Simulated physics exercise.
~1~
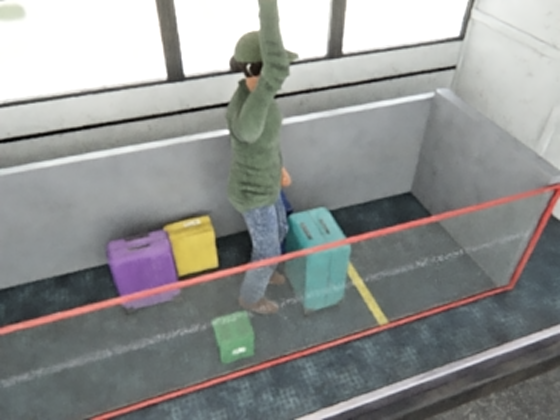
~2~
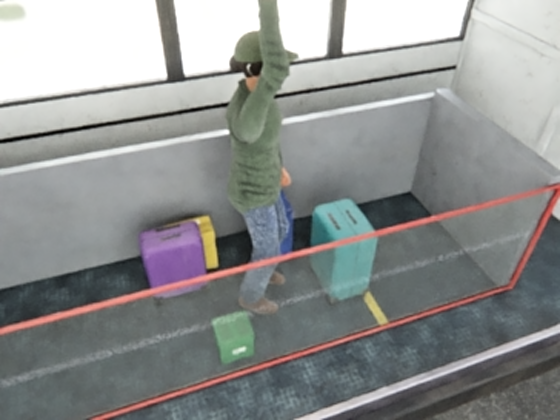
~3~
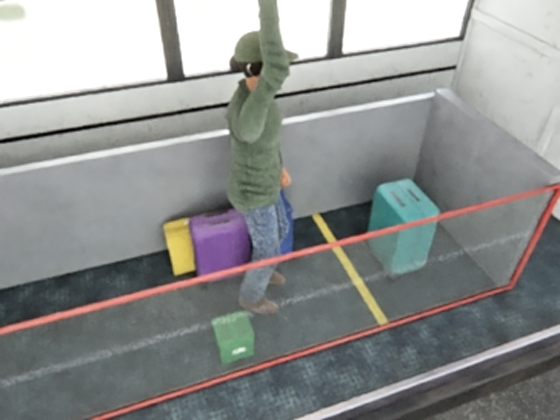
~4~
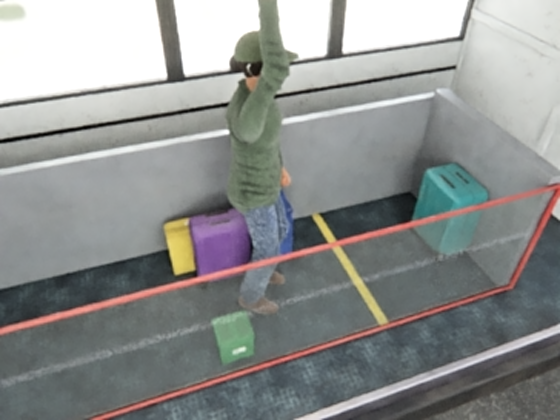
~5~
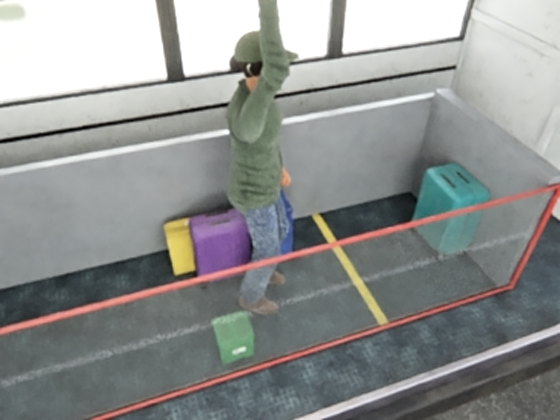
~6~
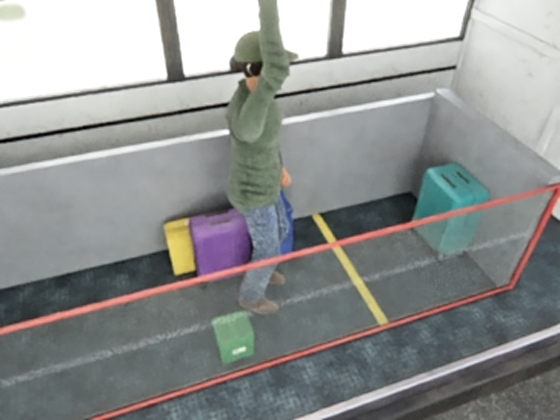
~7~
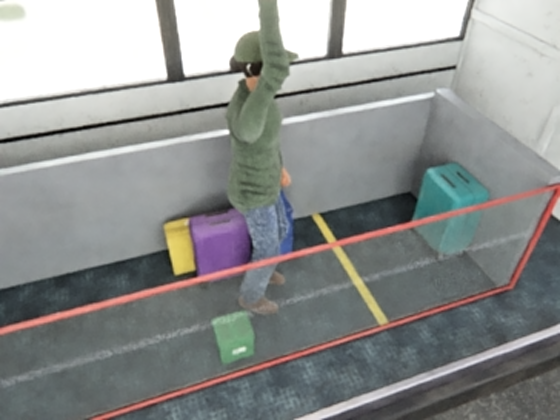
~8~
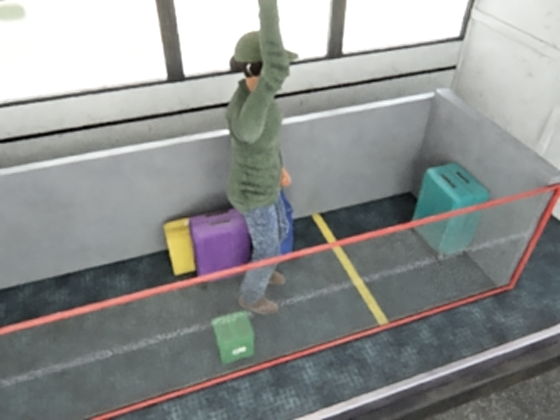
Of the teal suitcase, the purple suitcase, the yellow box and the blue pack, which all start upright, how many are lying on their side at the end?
None of them are lying on their side. The teal and purple suitcases slide but stay upright, and the yellow box and blue pack are still standing too.
A teal suitcase and a smaller purple one slide to the right along the floor of a shuttle's luggage bay, while a passenger in a green cap stands still with one arm raised. The teal case moves over the yellow line and keeps going toward the right end. The purple case glides in front of a yellow box and stops beside the passenger's legs, short of the line. The teal case travels a little farther, then halts near the end wall. Both cases stay upright, and the green tub, yellow box and partly hidden blue pack remain where they were.
